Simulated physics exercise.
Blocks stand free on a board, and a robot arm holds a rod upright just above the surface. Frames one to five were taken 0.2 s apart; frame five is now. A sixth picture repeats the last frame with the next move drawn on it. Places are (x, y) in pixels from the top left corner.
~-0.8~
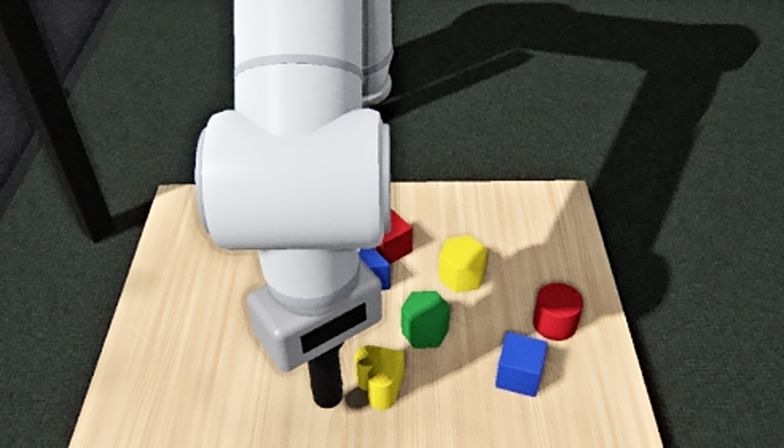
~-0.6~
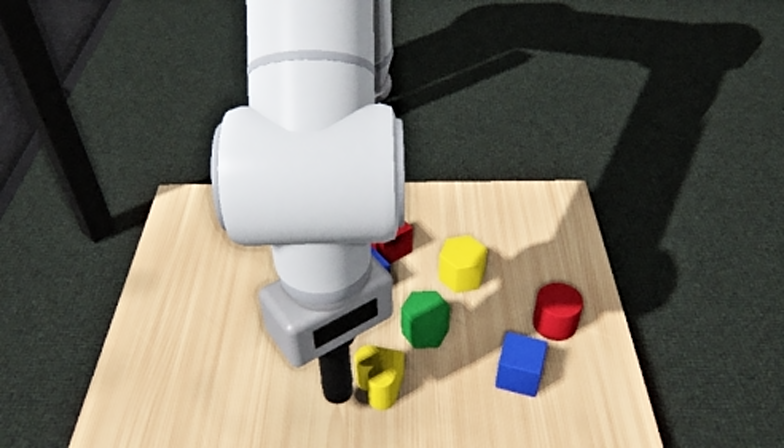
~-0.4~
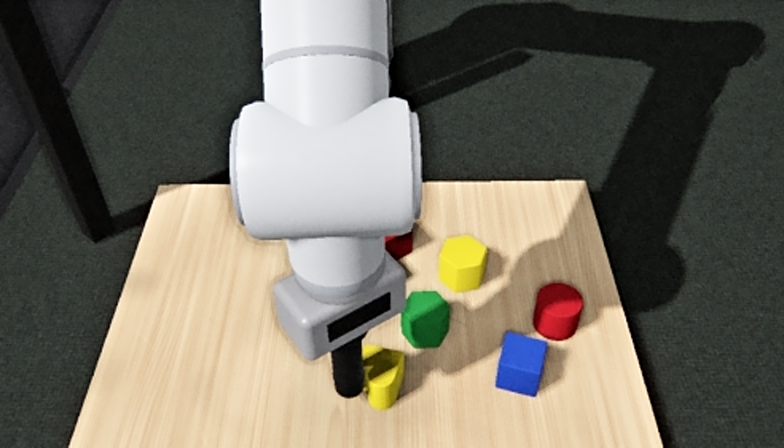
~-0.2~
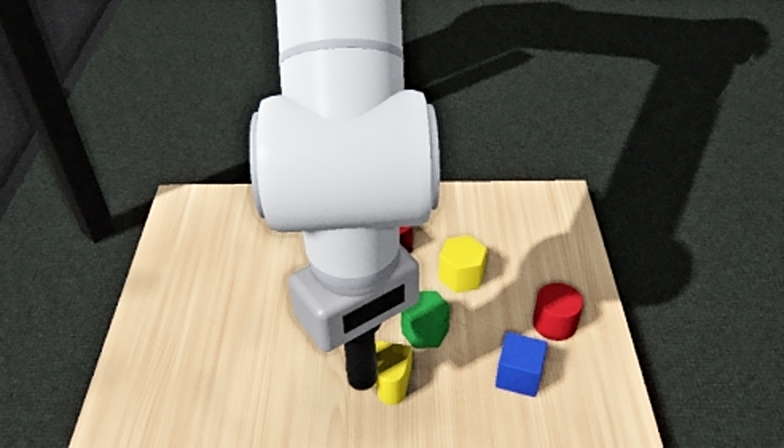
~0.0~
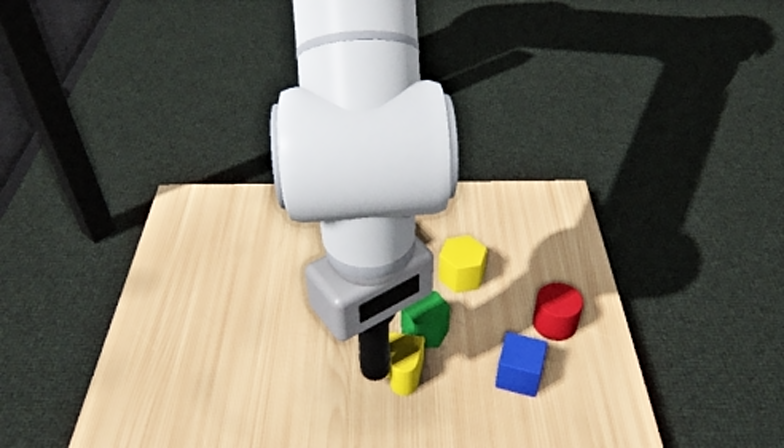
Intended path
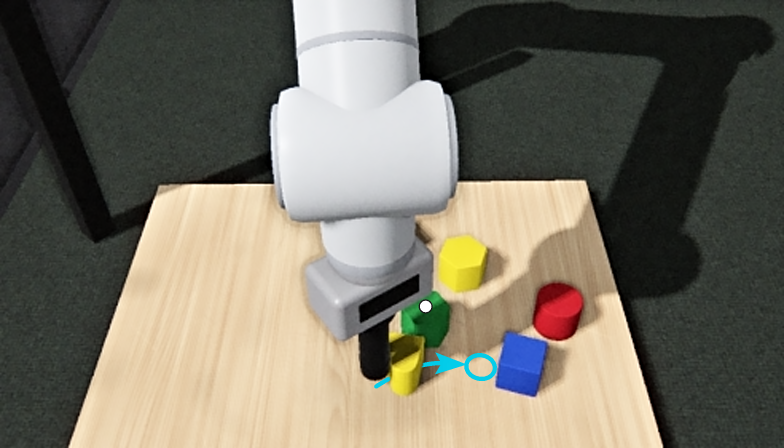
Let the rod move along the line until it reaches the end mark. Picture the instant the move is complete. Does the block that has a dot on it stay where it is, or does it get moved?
The block that has a dot on it moves.
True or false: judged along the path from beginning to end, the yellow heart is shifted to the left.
That statement is accurate.
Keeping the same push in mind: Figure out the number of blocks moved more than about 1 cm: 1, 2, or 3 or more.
Blocks moved: Two.
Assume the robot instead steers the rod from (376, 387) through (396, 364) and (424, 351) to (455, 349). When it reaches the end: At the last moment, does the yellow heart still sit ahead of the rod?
That would be a yes.
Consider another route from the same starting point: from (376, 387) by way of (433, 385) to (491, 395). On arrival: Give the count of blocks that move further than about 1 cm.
1 block.
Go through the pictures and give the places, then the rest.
In the first picture, rod tip (328, 397); block tops, yellow heart (379, 362); green hexagon (426, 306); blue square (524, 352).
In the second picture, rod (338, 392); blocks unchanged.
In the third picture, rod (350, 387); blocks unchanged.
In the fourth picture, rod (362, 379); yellow heart (389, 357).
In the fifth picture, rod (375, 370); yellow heart (401, 349); green hexagon (426, 306); blue square (524, 352).
Path on the board, from (376, 387) via (408, 370) and (444, 363), ending at (481, 367); the dot is on the green hexagon.
The first path, step by step. One third of the way, rod (409, 352); yellow heart (434, 332); green hexagon (434, 297), turned 20° anticlockwise.
Two thirds of the way, rod (446, 346); yellow heart (468, 322), turned 10° anticlockwise; green hexagon (445, 291), turned 60° anticlockwise.
At the end, rod (483, 350); yellow heart (485, 318), turned 50° anticlockwise; green hexagon (445, 291), turned 60° anticlockwise; blue square in place.
